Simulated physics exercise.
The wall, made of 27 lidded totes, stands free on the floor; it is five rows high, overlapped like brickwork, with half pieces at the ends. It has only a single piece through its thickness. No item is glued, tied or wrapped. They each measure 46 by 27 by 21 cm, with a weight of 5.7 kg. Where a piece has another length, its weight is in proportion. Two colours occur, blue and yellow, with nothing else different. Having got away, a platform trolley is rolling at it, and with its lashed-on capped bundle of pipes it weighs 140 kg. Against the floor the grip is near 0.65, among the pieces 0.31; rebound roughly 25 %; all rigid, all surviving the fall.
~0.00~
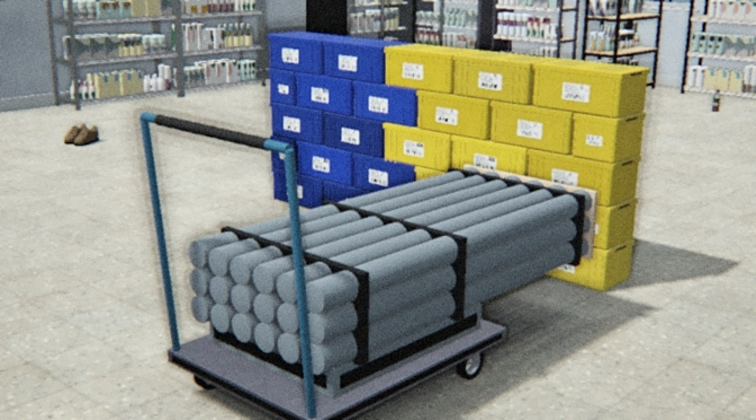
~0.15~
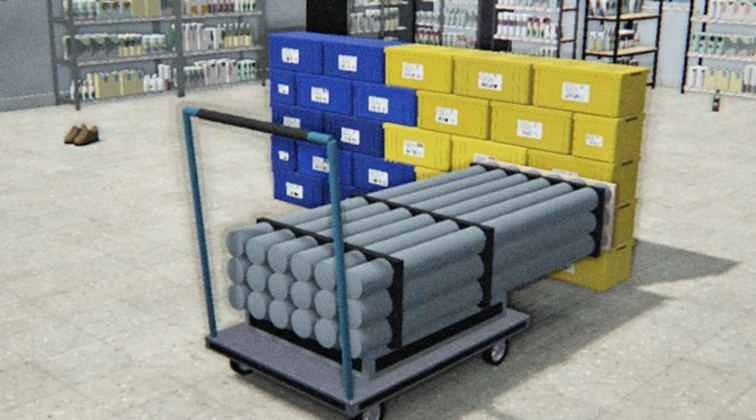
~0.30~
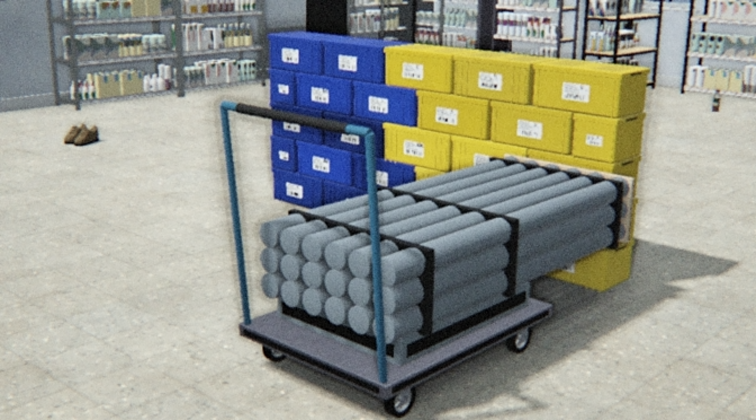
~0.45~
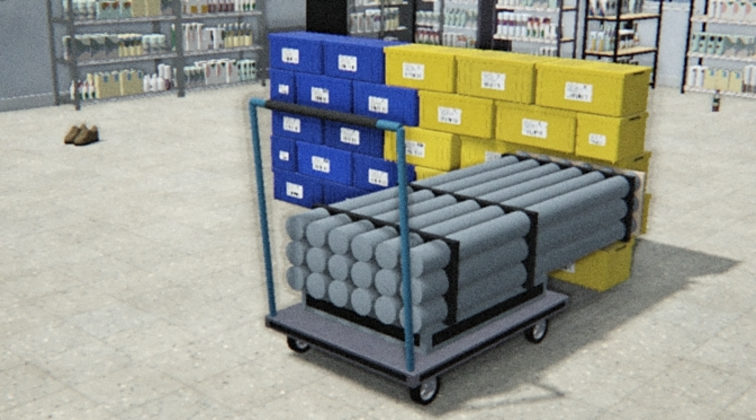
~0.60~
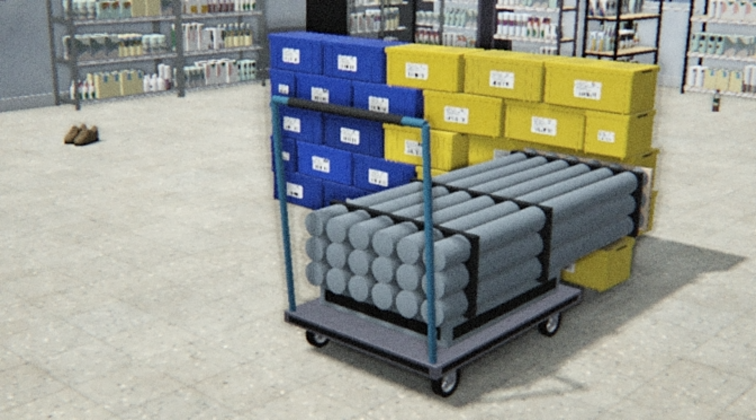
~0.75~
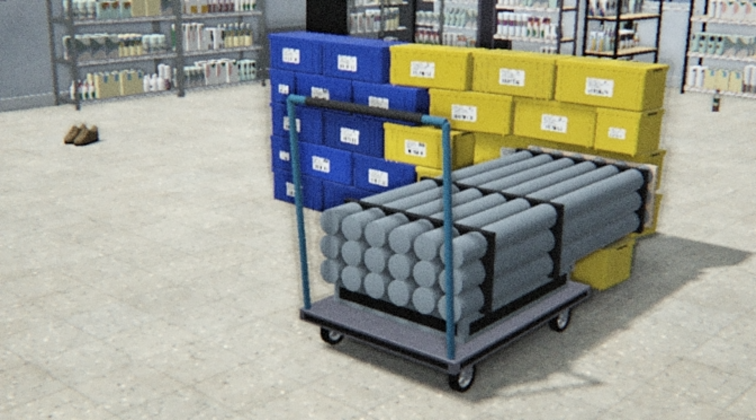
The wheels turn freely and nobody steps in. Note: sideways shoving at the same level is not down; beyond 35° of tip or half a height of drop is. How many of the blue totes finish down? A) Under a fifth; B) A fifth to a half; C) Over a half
Answer: A.
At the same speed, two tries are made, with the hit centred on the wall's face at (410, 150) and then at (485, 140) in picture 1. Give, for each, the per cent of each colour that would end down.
You'd get blue at 50 followed by 20, and yellow at 50 followed by 70 percent.
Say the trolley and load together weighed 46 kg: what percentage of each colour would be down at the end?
Result: Blue 0 and yellow 0 in a hundred.
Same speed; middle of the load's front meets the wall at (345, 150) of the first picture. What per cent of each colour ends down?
The blue ones would be 80 per cent down and the yellow ones 30 per cent.
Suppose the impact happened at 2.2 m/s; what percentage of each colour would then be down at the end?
Down at the end: Blue 0 per cent, yellow 50 per cent.
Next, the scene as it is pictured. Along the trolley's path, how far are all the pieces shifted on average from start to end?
Mean shift close to 30 cm.
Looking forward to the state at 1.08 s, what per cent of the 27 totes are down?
By then 20 %.
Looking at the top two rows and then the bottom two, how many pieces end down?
From the top 6, from the bottom 2.
By 1.08 s, load 35 cm past the wall's line, still rolling; none of the 12 blue totes down (6 of 27 in all colours); top blue tote unmoved; top yellow tote tilted 10°.
By 1.58 s, load 42 cm past the wall's line, still rolling; none of the 12 blue totes down (10 of 27 in all colours); top blue tote unmoved; top yellow tote tilted 61°, 48 cm lower.
When it is over (4.5 s), load 45 cm past the wall's line, stopped; none of the 12 blue totes down (10 of 27 in all colours); top blue tote unmoved; top yellow tote upside down. That is 0 per cent. In pixels of the last frame, middles, top blue tote near (367, 60), top yellow tote near (635, 180).
